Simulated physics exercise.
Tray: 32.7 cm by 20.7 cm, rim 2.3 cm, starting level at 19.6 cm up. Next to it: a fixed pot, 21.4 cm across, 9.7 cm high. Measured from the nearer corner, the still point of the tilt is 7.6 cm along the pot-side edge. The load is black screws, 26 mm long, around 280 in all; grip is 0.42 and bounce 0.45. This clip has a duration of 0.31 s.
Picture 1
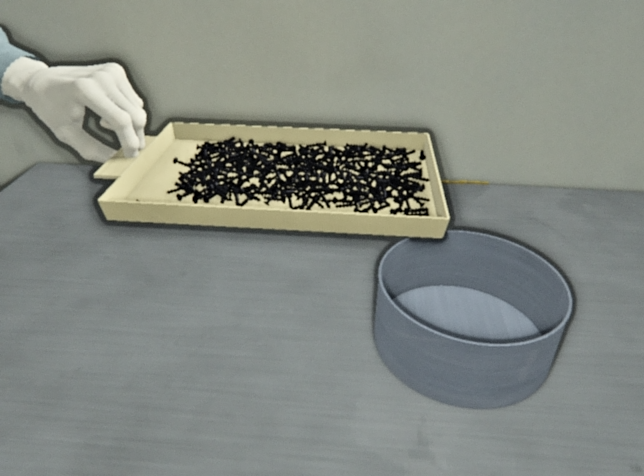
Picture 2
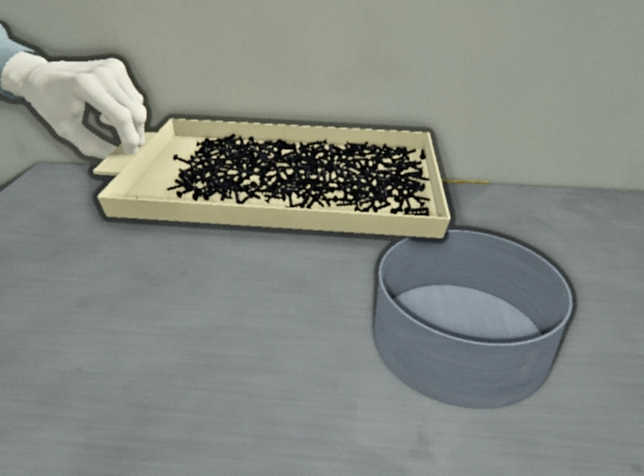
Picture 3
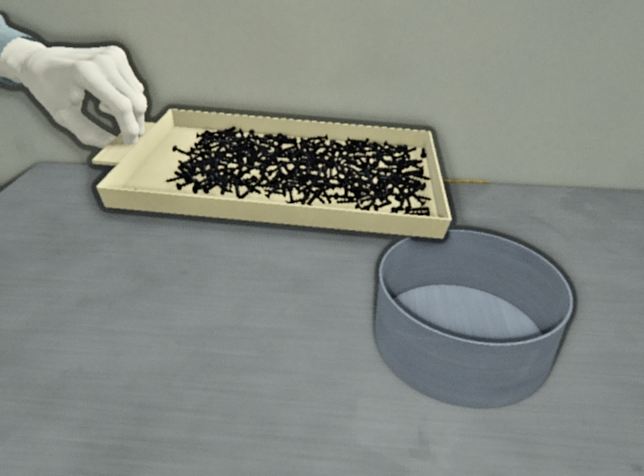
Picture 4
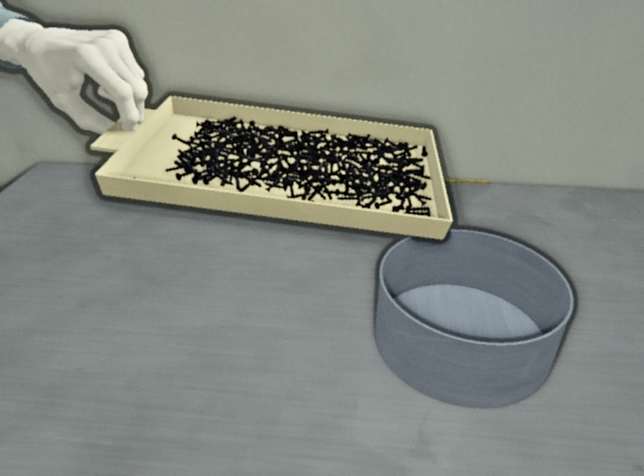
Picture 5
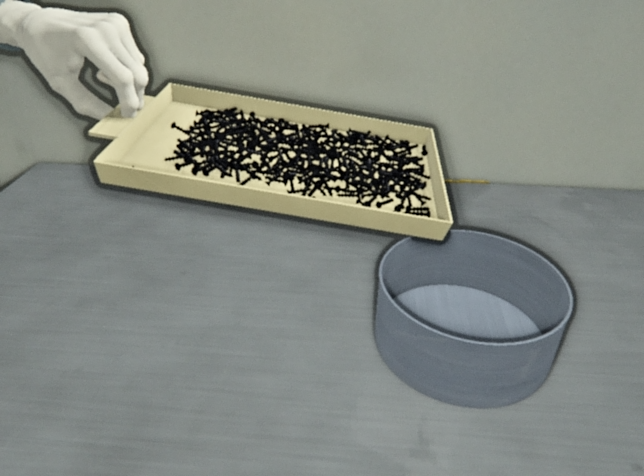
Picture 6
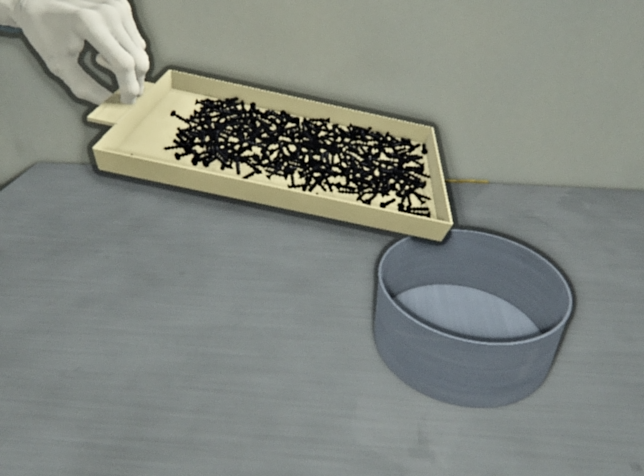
The footage shows a pale hand raising the left end of a cream tray covered with small black screws, gradually slanting it down to the right beside a round grey pot, while the screws stay spread across the tray.
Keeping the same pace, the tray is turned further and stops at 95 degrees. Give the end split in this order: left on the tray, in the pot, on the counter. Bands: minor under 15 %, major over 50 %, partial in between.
One by one: Tray: Probably a low amount; pot: Probably over half of it; counter: Probably a low amount.
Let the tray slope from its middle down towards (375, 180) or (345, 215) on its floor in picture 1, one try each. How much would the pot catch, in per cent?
First try: About 75 percent; second try: About 65 percent.
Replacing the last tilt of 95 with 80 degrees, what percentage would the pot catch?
Then about 80 per cent.
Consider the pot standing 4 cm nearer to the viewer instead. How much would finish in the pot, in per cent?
Around 95 per cent.
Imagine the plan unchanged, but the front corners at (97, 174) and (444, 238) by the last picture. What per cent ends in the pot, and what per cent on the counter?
That works out as pot 45 and counter 55.
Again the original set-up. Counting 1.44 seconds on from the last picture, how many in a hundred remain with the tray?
Reading: Approx. 90%.
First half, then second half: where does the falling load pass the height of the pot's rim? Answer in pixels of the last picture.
(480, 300) or so first, later (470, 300).
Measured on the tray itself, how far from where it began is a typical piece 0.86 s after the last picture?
It has moved some 12 cm from its start.
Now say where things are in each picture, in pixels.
In the first picture, tray tilt 0 degrees, front corners at (103, 199) and (445, 217); middle of the pieces at (302, 169); pot at (472, 279).
In the second picture, tray tilt 1 degrees, front corners at (103, 195) and (446, 217); middle of the pieces at (303, 167).
In the third picture, tray tilt 3 degrees, front corners at (102, 186) and (447, 217); middle of the pieces at (304, 162).
In the fourth picture, tray tilt 6 degrees, front corners at (101, 173) and (448, 219), lowest corner right front; middle of the pieces at (305, 156).
In the fifth picture, tray tilt 8 degrees, front corners at (99, 160) and (448, 220), lowest corner right front; middle of the pieces at (305, 151).
In the sixth picture, tray tilt 11 degrees, front corners at (98, 147) and (448, 221), lowest corner right front; middle of the pieces at (306, 145); pot at (472, 278).
Then, 0.86 s after the last picture, tilt 50 degrees; the tray holds 100 %, the pot 0 %.
Then, 1.44 s after the last picture, tilt 76 degrees; the tray holds 90 %, the pot 5 %.
Then, 2.07 s after the last picture, tilt 95 degrees; the tray holds 0 %, the pot 90 %.
In the end, tray 0 %, pot 95 %, counter 5 %.
